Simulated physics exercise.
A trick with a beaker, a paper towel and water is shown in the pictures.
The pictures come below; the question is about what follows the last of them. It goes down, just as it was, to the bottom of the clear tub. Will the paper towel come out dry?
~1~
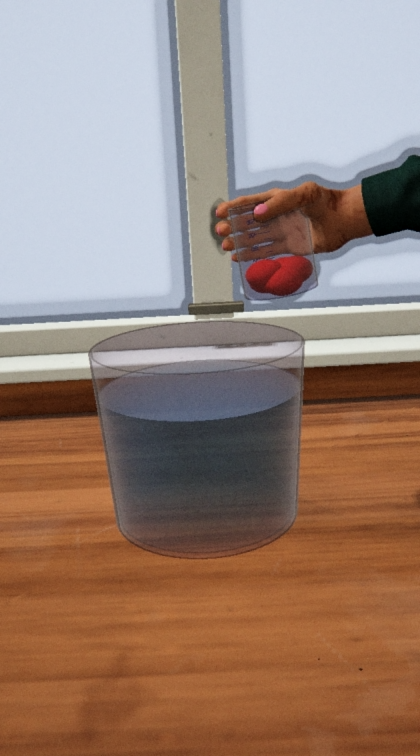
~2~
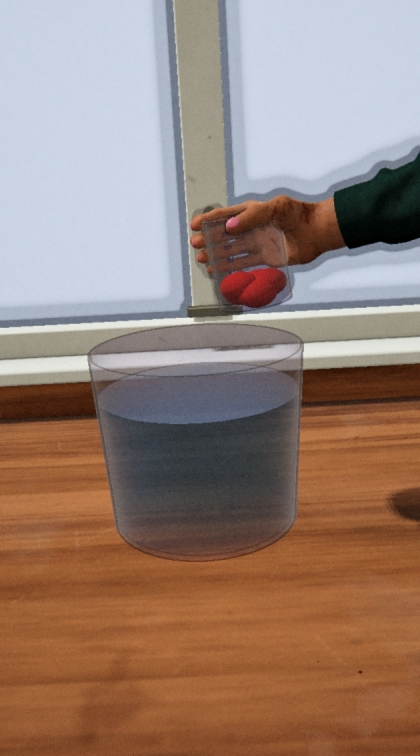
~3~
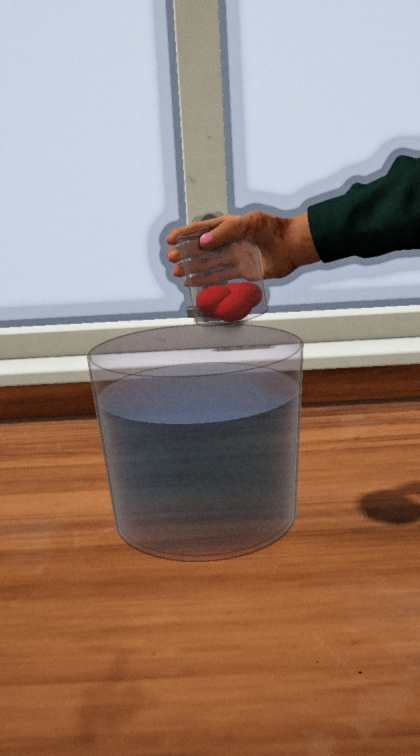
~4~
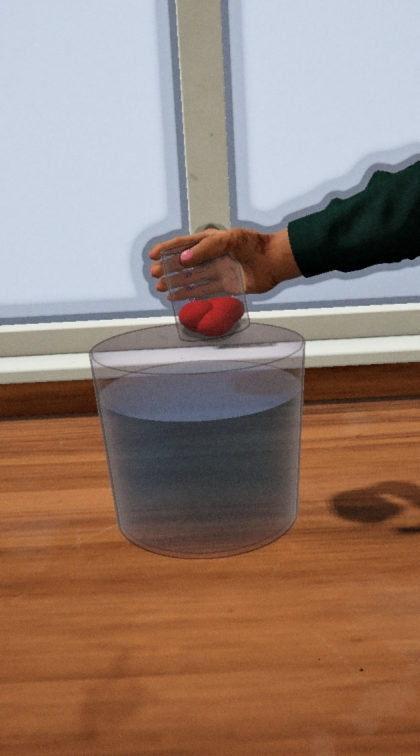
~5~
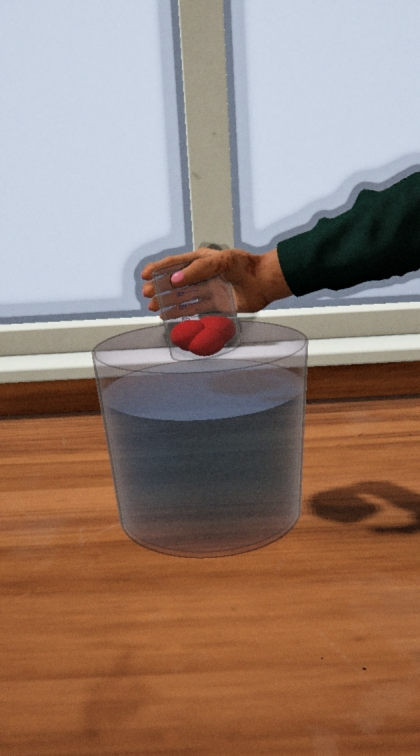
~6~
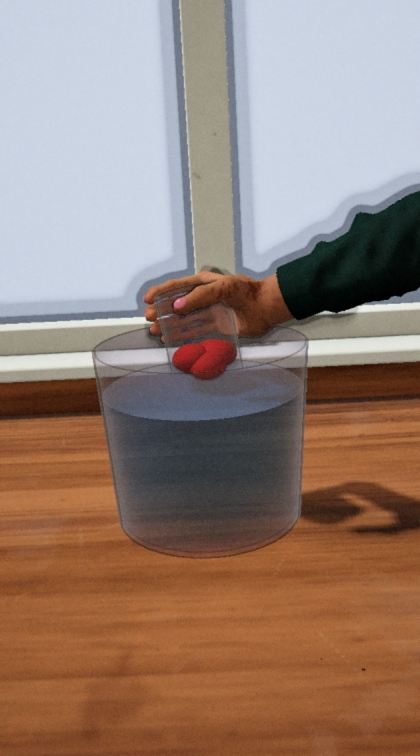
The paper towel gets soaked.
A moment on, the beaker enters the water.
Further on, water pours in as the air escapes.
When it is over, the beaker is under, flooded, and the paper towel is wet.
